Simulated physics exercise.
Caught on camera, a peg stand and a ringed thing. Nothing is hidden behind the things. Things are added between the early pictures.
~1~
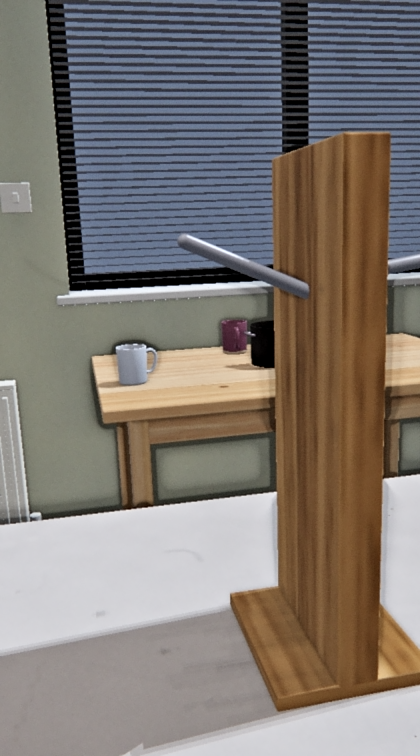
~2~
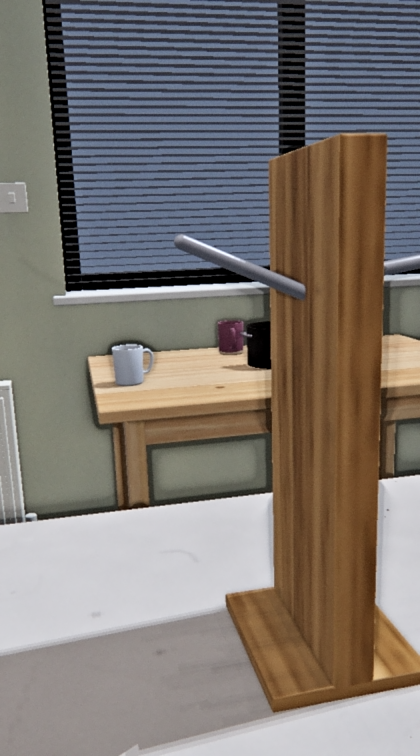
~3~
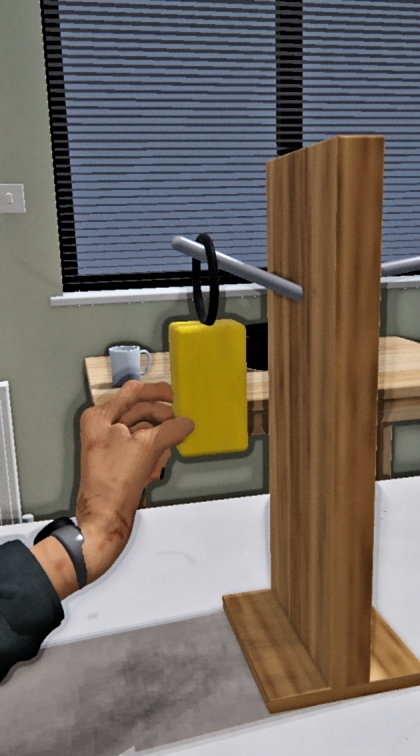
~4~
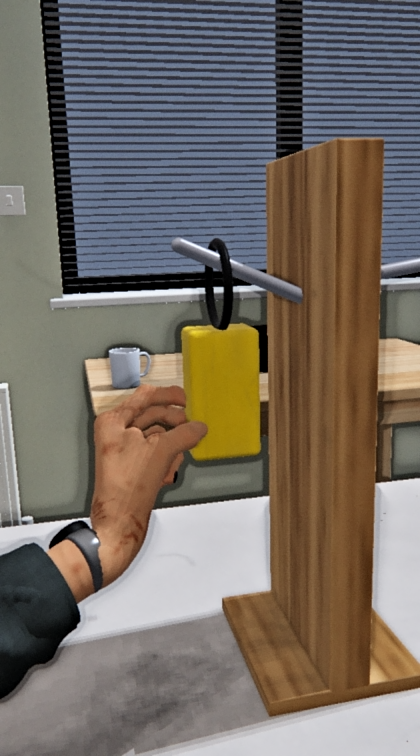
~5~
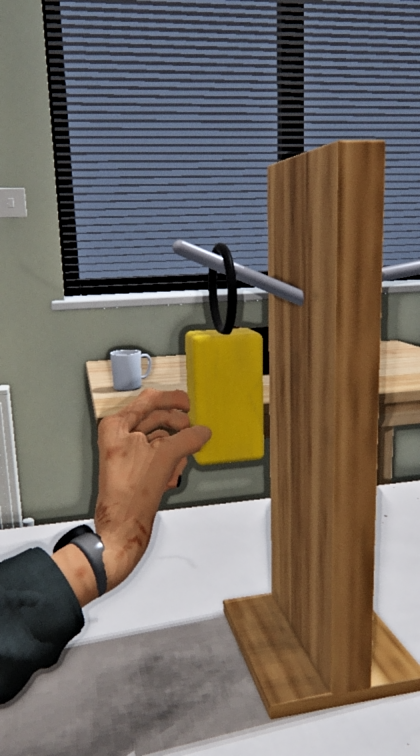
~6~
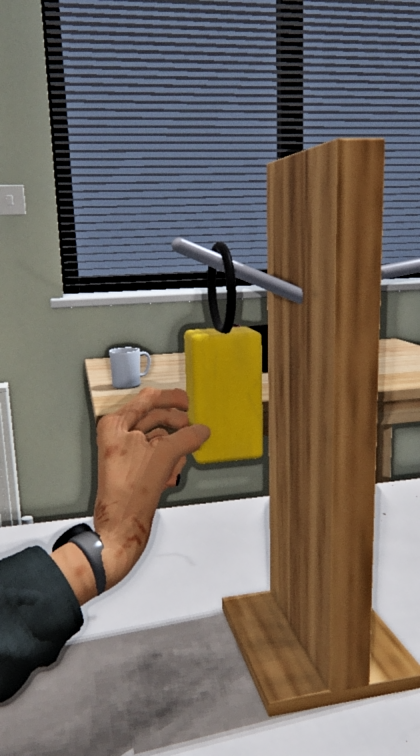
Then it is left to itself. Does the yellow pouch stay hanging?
Outcome: The yellow pouch hangs there.
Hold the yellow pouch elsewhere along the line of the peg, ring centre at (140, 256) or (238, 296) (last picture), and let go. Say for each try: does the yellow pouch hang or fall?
In that order, it comes down; holds on.
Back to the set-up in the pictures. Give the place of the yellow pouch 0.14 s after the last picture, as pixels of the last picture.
Its middle is close to (244, 370).
Then, 0.14 s after the last picture, yellow pouch tipped 19° from how it was near (244, 369).
Then, 0.20 s after the last picture, yellow pouch tipped 19° from how it was near (262, 376).
At rest, the yellow pouch remains hooked, near (264, 376).
